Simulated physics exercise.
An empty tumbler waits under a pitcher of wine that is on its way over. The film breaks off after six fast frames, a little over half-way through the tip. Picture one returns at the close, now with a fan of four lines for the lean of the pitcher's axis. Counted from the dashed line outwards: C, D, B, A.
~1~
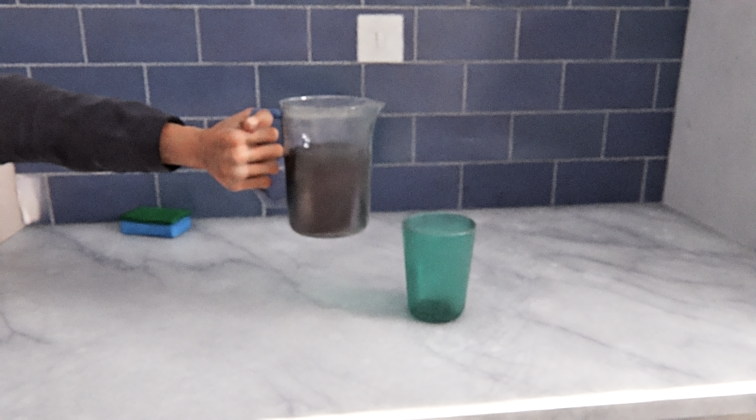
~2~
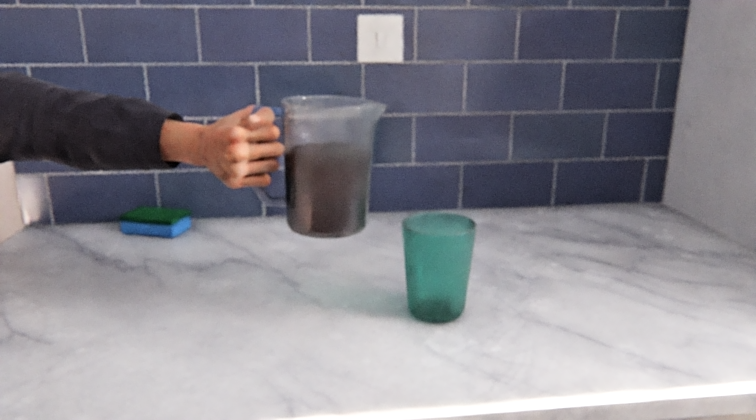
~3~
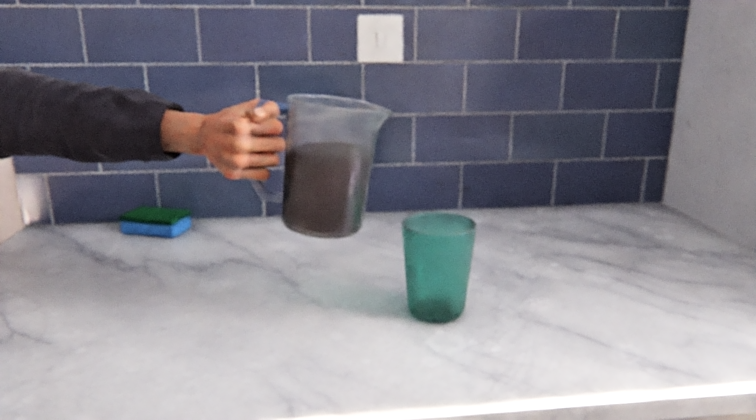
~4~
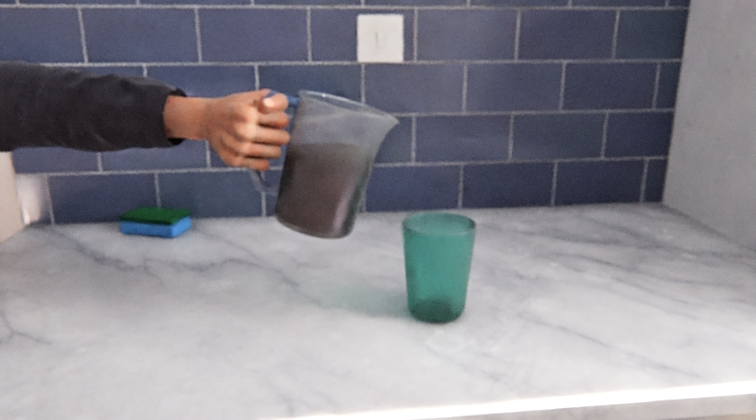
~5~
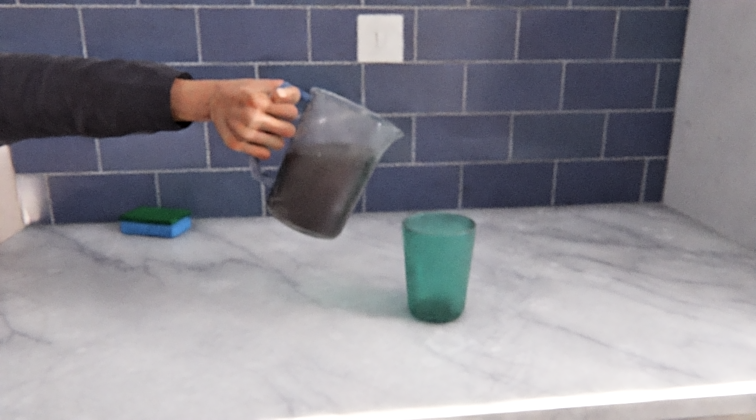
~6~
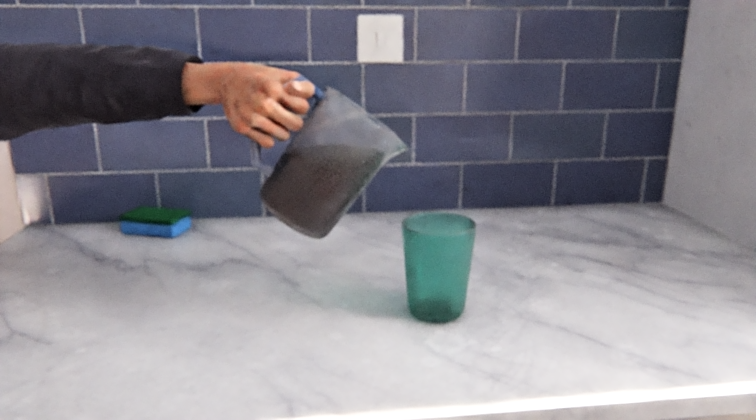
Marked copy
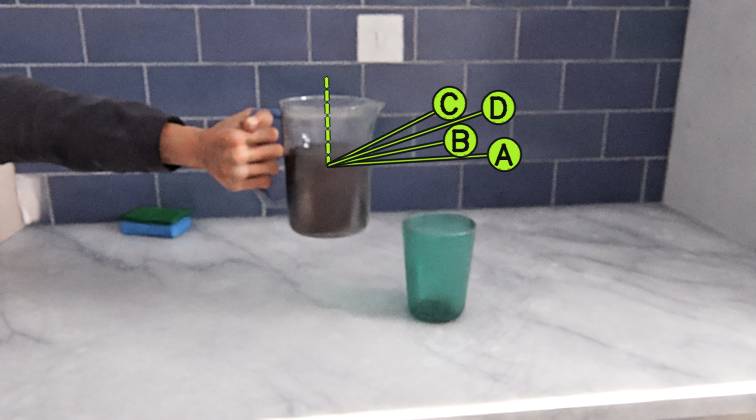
A hand in a dark sleeve held a clear pitcher of dark liquid above a marble counter, then gradually tilted it to the right near an empty green tumbler, with nothing leaving the lip.
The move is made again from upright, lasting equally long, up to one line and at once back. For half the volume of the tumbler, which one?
D is best.
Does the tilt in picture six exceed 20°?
Yes, it does.
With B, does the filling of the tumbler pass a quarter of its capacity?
Yes.
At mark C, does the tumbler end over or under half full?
Under.
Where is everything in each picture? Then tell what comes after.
Upright, lip at (383, 104); rim of the tumbler round (439, 223); nothing has left yet.
Upright, lip at (385, 106); nothing has left yet.
Tipped about 7°, lip at (390, 111); nothing has left yet.
Tipped about 15°, lip at (397, 121); nothing has left yet.
Tipped about 26°, lip at (403, 133); nothing has left yet.
Tipped about 36°, lip at (407, 148); nothing has left yet.
On the marked copy, A at (487, 155); B at (443, 142); C at (434, 111); D at (482, 112).
Choosing A, the tumbler ends with about 89 % of what it can hold; 5 % of the wine is spilt.
Choosing B, the tumbler ends with about 74 % of what it can hold.
Choosing C, the tumbler ends with about 31 % of what it can hold.
Choosing D, the tumbler ends with about 52 % of what it can hold.
